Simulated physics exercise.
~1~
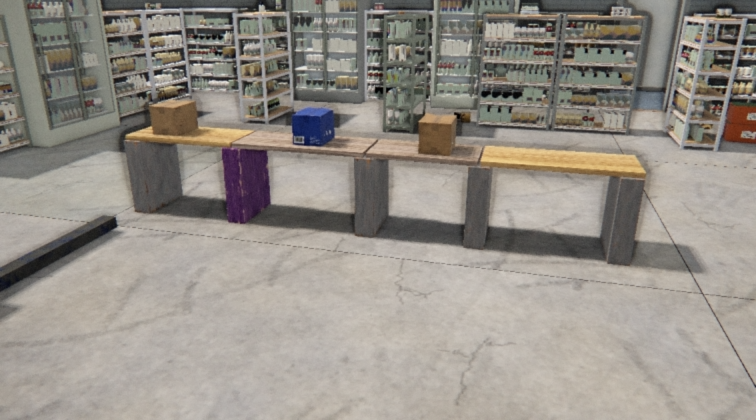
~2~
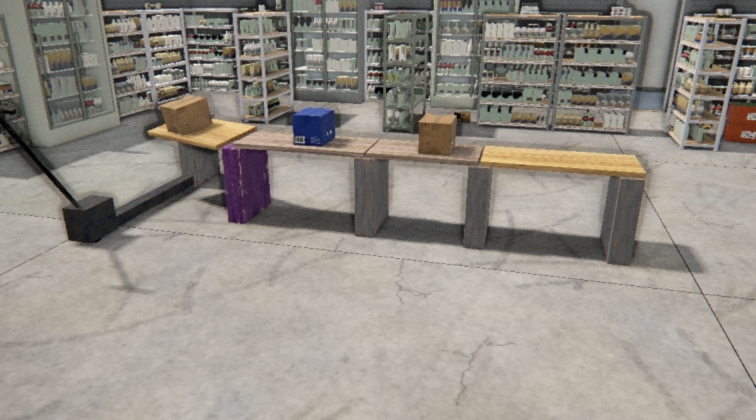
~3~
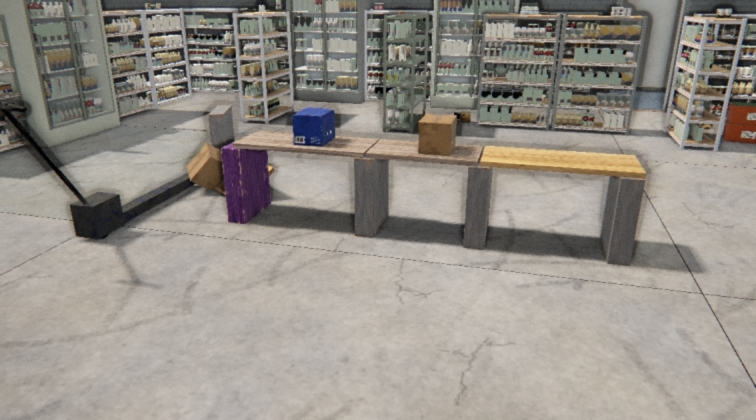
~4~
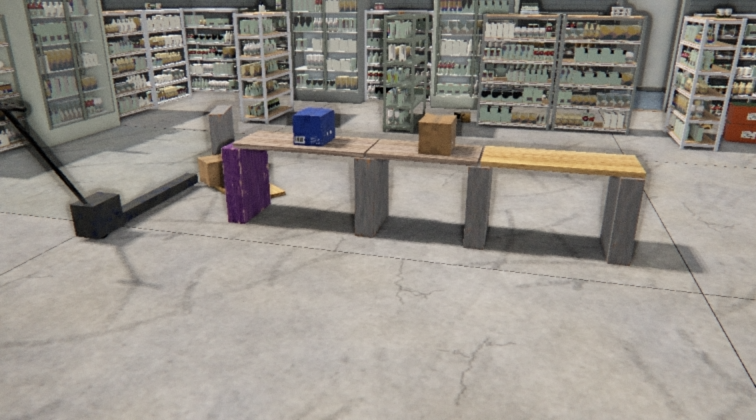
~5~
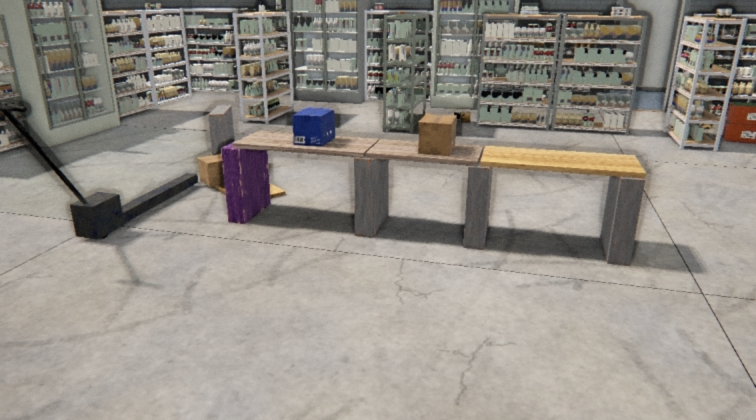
A row of benches loses its left board and box as a jack displaces the end support.
